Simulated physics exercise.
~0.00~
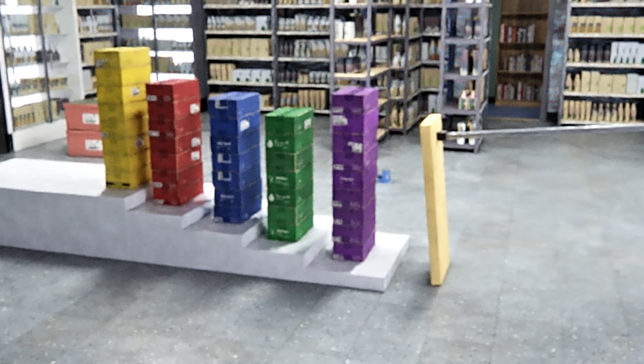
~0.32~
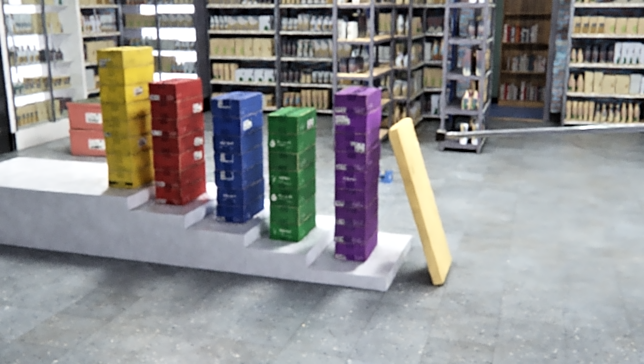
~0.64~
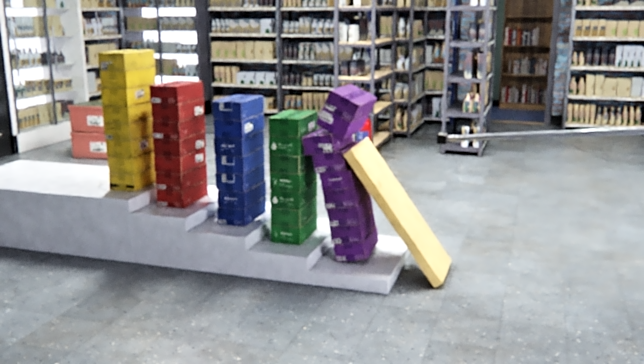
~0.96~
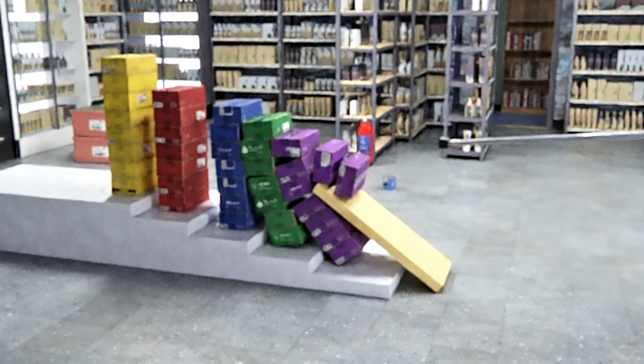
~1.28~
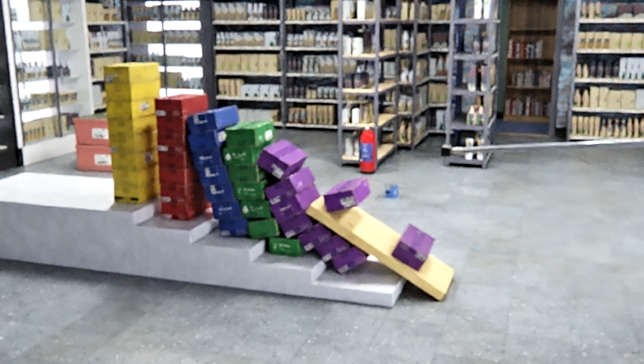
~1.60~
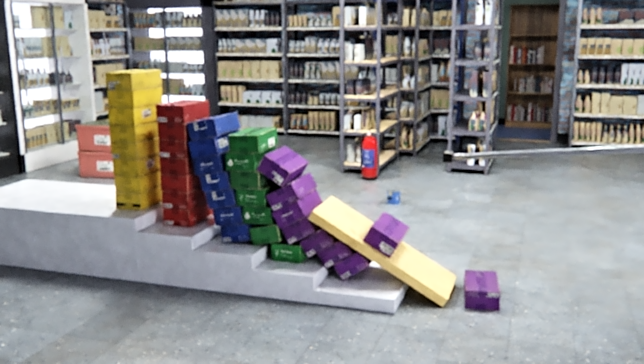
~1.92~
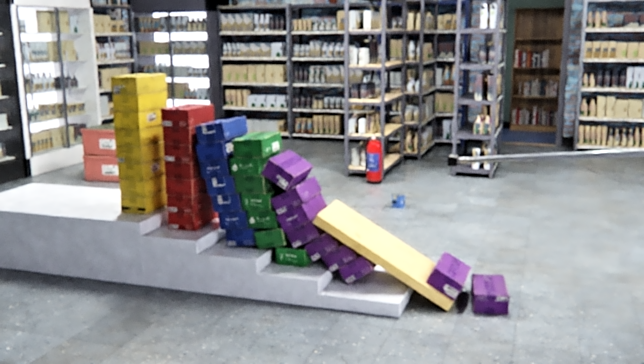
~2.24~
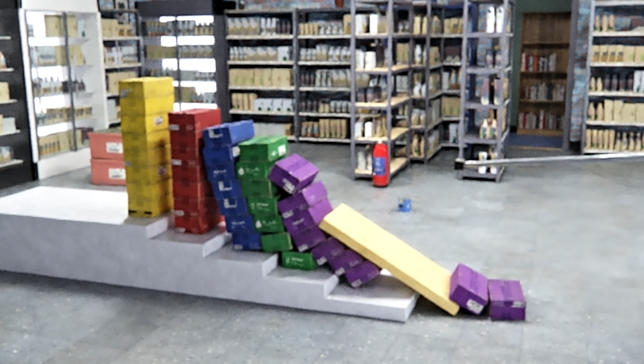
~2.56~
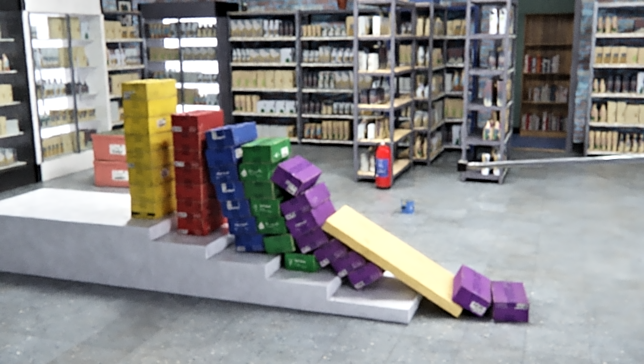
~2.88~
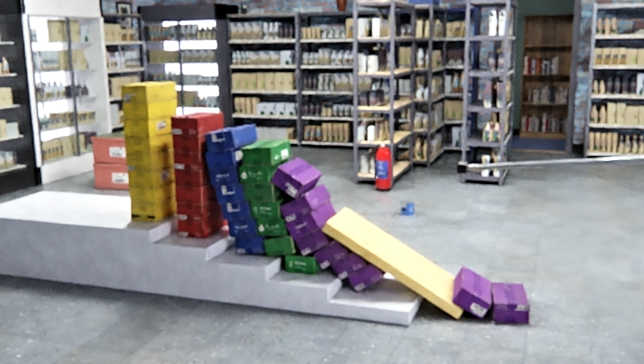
Five stacks of boxes, yellow, red, blue, green and purple from left to right, stand on pale steps descending to the right in a room lined with stocked shelves, seen from slightly above. A yellow board upright on the floor at the right tips left and strikes the purple stack. The purple stack buckles and slumps against the green one, which leans into the blue. Two purple boxes tumble down the slanting board to the floor at its foot. Finally, the board rests against the collapsed purple pile, green and blue lean left, and red and yellow remain standing.
